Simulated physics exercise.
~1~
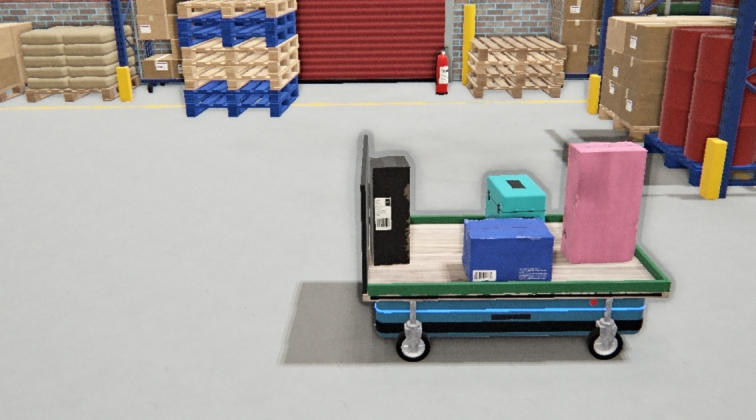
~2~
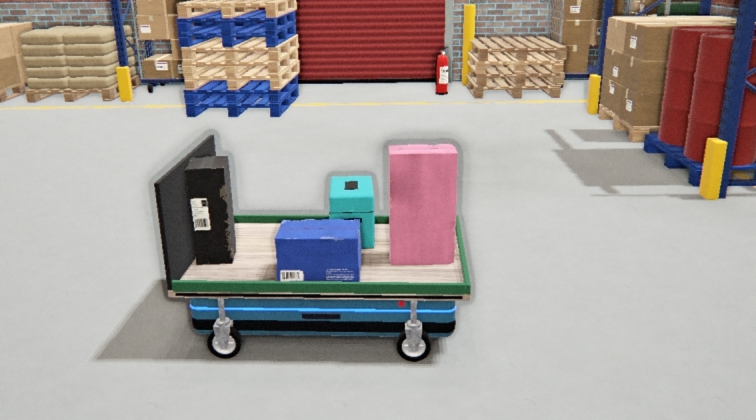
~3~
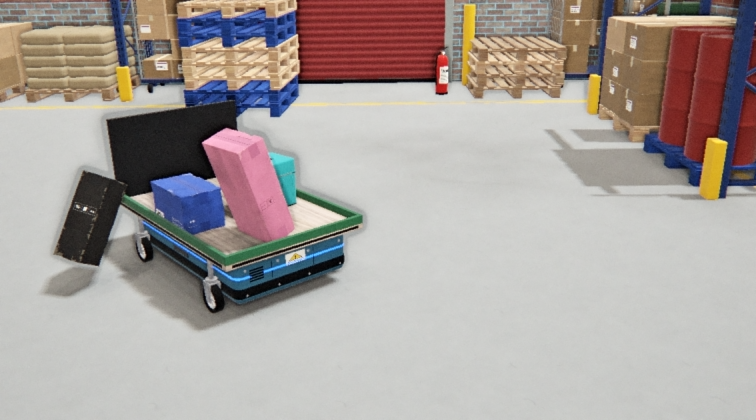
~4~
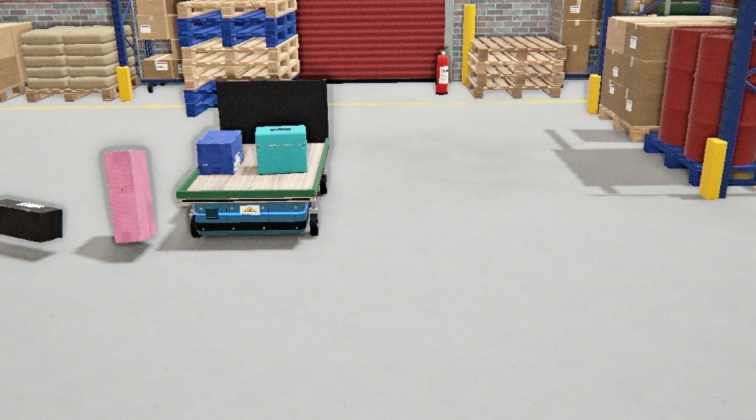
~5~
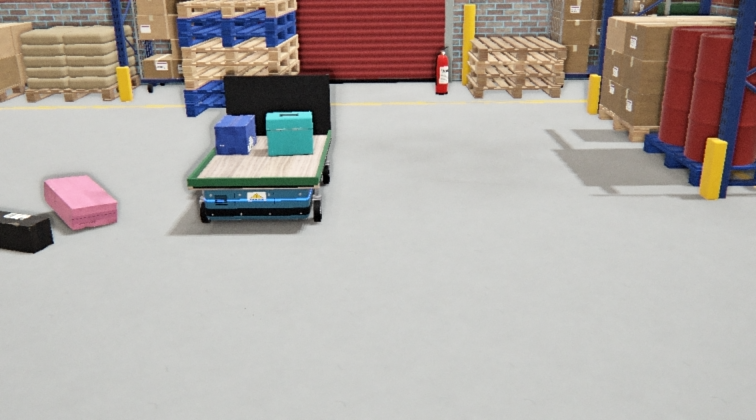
We see a blue robot cart carrying four items move left across a warehouse floor and swing away from the viewer, as the black box and then the pink box fall off. It ends with both lying on the floor, while the blue parcel and turquoise toolbox remain aboard, shifted toward the tall board.
